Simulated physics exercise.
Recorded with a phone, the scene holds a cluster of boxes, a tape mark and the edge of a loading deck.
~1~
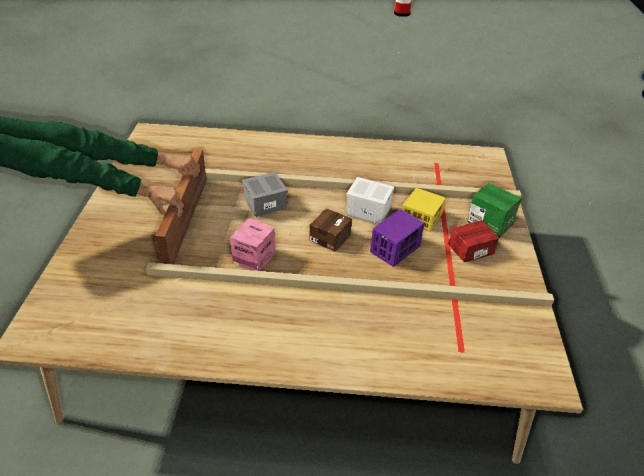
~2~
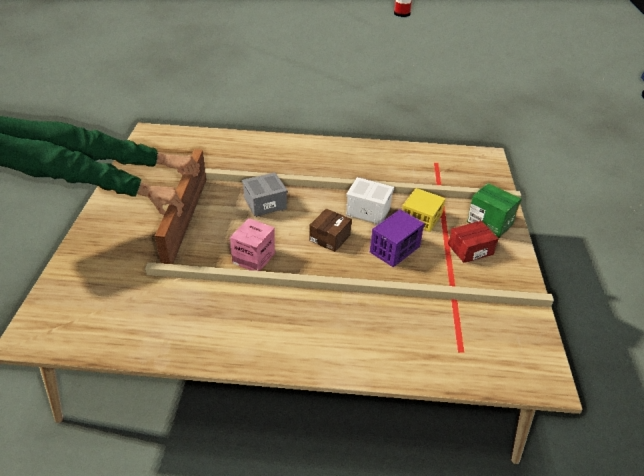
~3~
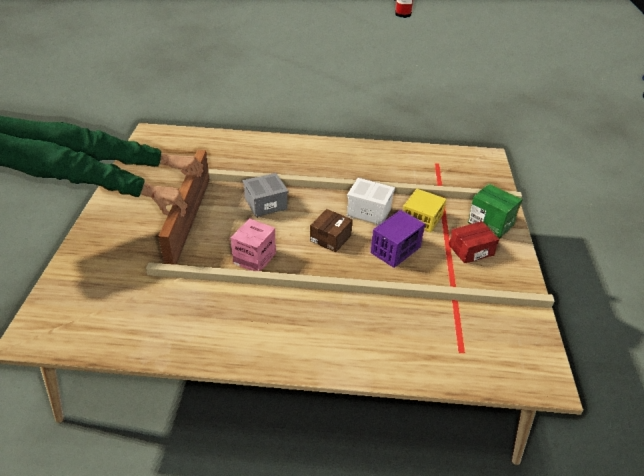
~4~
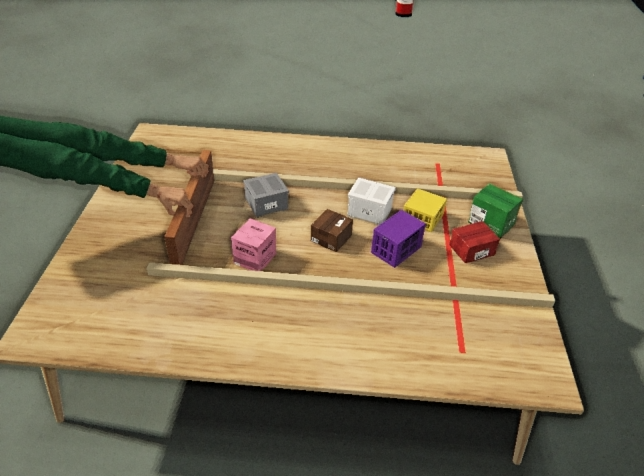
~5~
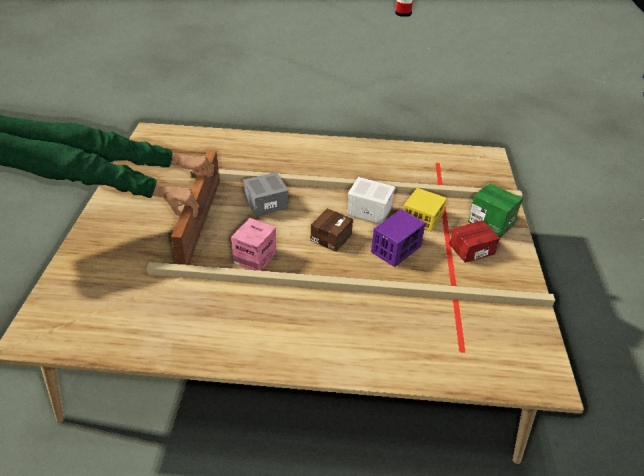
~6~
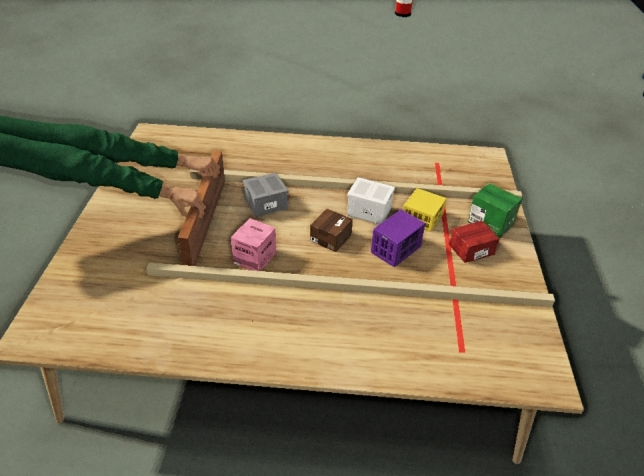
On a wooden table with a red line across its right side, two green-sleeved arms hold a brown plank upright at the left, behind eight scattered boxes between two pale rails. The hands then slide the plank a short way right, toward the pink and grey boxes, while the boxes stay still.
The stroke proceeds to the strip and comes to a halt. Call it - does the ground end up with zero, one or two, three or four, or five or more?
The ground ends up with one or two.
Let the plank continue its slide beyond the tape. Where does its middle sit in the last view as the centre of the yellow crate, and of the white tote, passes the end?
Roughly (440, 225); roughly (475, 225).
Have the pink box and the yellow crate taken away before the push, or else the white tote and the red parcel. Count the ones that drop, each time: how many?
The count is 1 in one try and 1 in the other, in that order.
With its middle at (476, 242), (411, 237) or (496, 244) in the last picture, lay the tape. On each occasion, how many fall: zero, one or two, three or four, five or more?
In the order of the places given: 3 or 4; either one or two; 5 or more.
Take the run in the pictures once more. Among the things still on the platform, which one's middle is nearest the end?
It would be the red parcel.
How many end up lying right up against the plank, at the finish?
Result: 3 in all.
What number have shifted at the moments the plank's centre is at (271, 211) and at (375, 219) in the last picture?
Moved so far: 2, then 7.
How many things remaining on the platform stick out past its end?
Counting them gives 1.
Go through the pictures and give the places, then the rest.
In the first picture, green parcel (494, 210); red parcel (473, 241); yellow crate (423, 210); plank (184, 205); tape (447, 240).
In the second picture, red parcel (473, 241); white tote (369, 202).
In the third picture, yellow crate (424, 210); plank (187, 205).
In the fourth picture, green parcel (495, 211); purple crate (398, 238).
In the fifth picture, red parcel (474, 241); grey tote (266, 195).
In the sixth picture, green parcel (494, 210); red parcel (474, 241); yellow crate (424, 210); plank (204, 206); tape (447, 240).
Soon after, none off yet; green parcel at rest near (494, 210); red parcel at rest near (474, 241); yellow crate at rest near (424, 210).
After that, none off yet; green parcel displaced a little near (500, 211); red parcel at rest near (474, 241); yellow crate displaced about its own width near (457, 211).
In the end, the number that fall off is one or two; gone, yellow crate and green parcel.
